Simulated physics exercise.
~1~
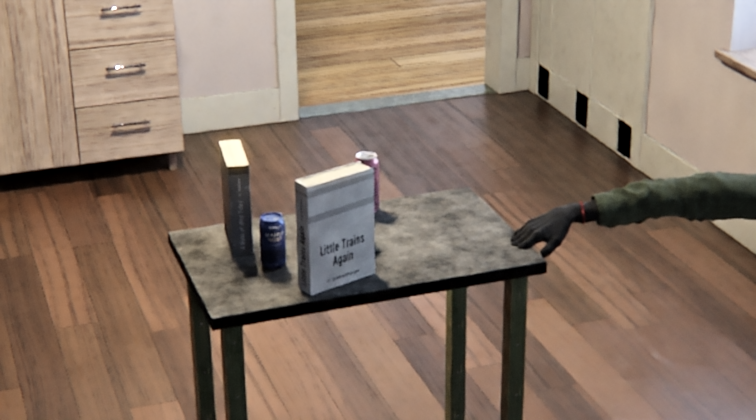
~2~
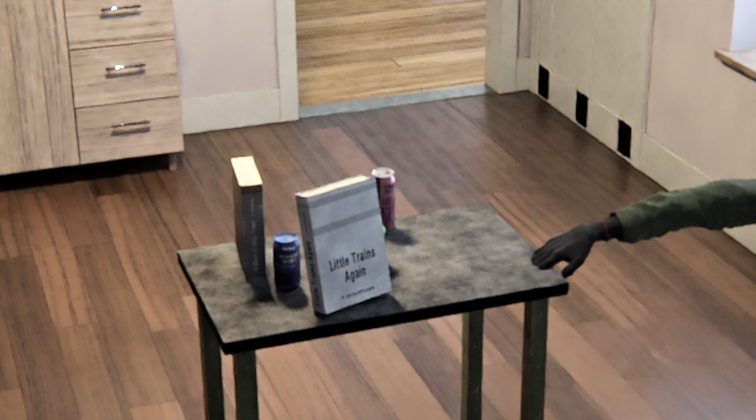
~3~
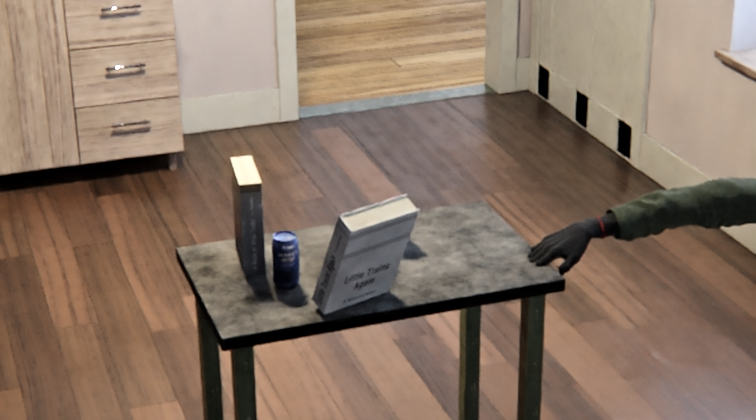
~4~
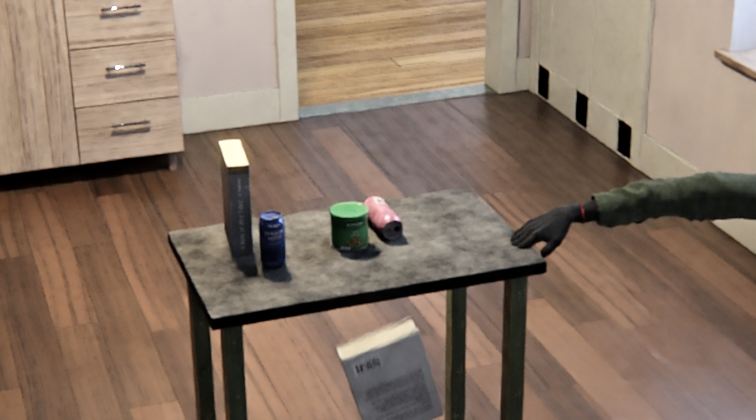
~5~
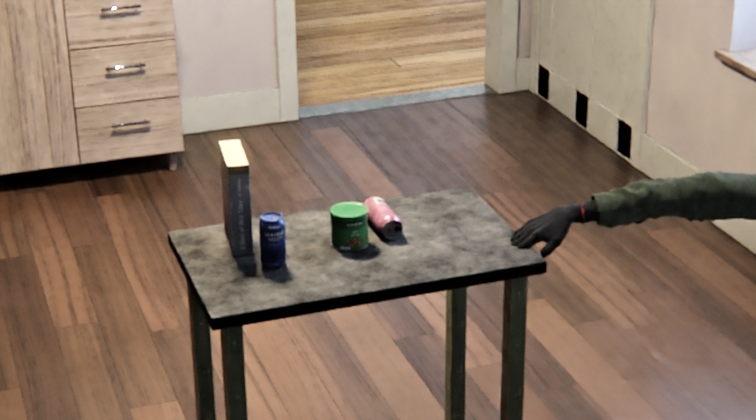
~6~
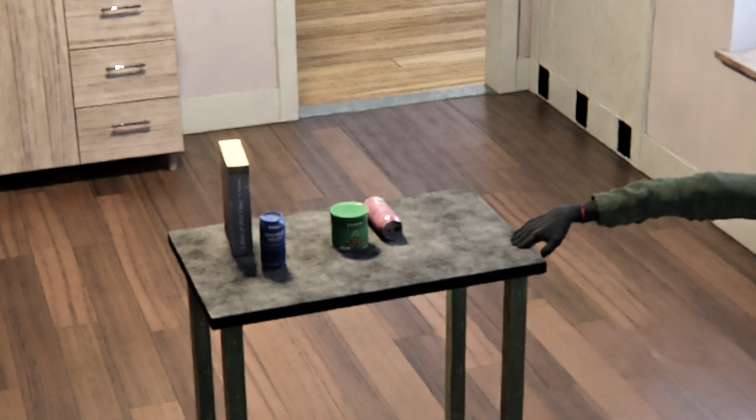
A small table with a mottled grey top stands on a wooden floor, seen from above, with a dark-gloved hand in a green sleeve at its right edge. On it are an upright grey book at the left, a blue can, a pale book titled Little Trains Again and a pink can behind. The table shifts towards the viewer and slightly right, and the pale book starts to lean. The table then goes back, and the book drops below the front edge, revealing a green tin. At the end the pink can lies on its side, while the grey book, blue can and tin stand.
